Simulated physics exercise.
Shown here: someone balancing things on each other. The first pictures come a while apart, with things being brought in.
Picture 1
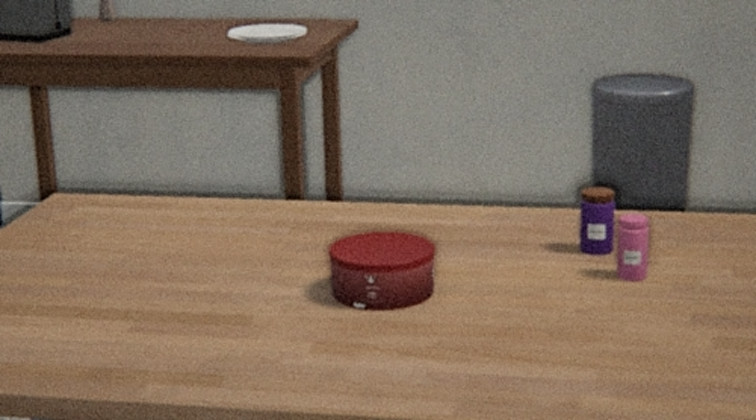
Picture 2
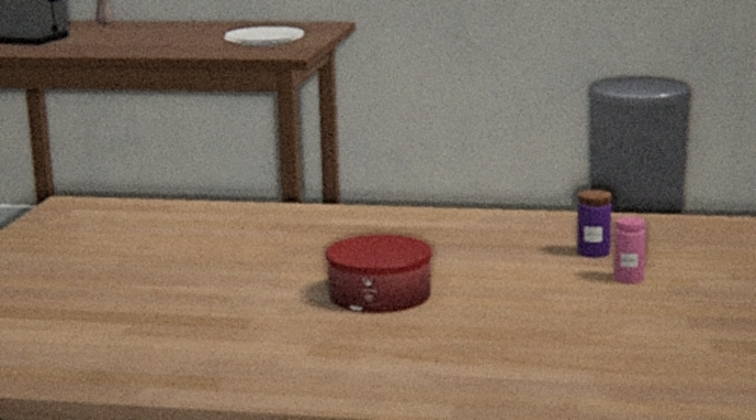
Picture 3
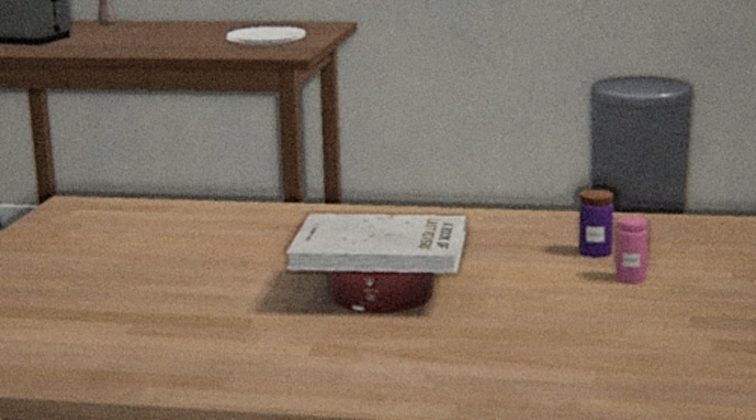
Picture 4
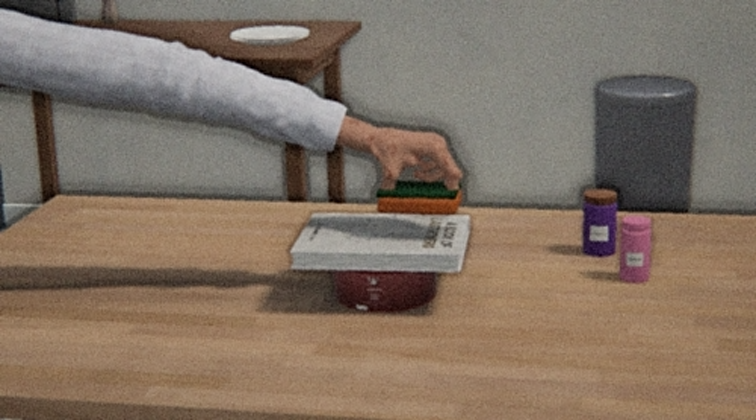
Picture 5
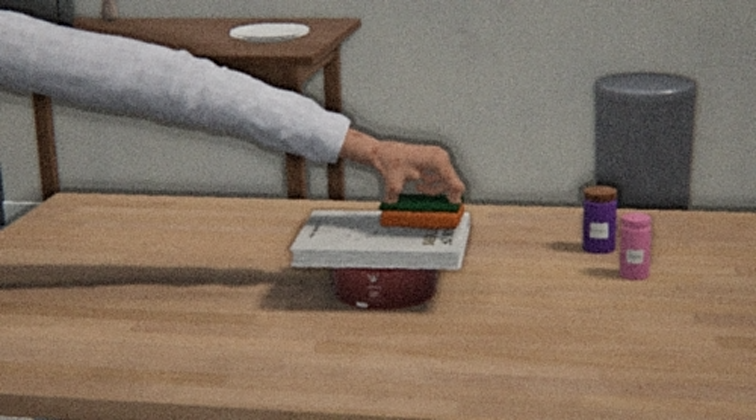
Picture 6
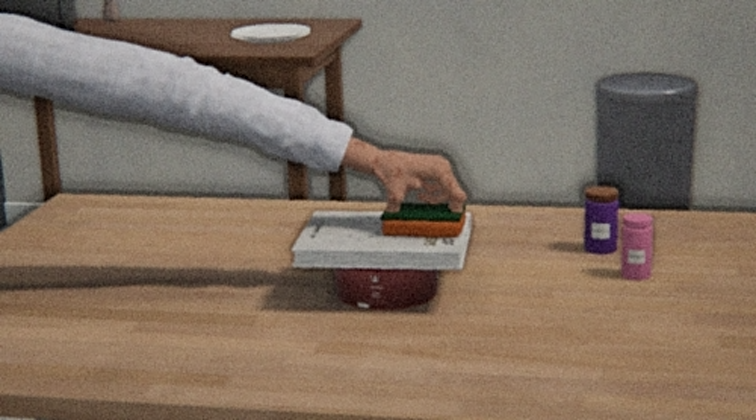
We see a round red container on a wooden table near purple and pink shakers; a white book appears on top of it, then a hand reaches in from the left and lowers an orange and green sponge onto the book.
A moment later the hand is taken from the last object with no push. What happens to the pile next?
Safe.
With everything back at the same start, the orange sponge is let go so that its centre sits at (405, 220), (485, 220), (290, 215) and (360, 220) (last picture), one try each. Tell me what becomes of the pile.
Result per case: First still standing, second toppled, third toppled, fourth still standing.
Then, 0.30 s on from there, no change.
Then, 0.70 s on from there, orange sponge resting near (424, 221).
In the end, all 5 unmoved. At the end, from the last picture's camera, orange sponge near (424, 221). The pile holds.
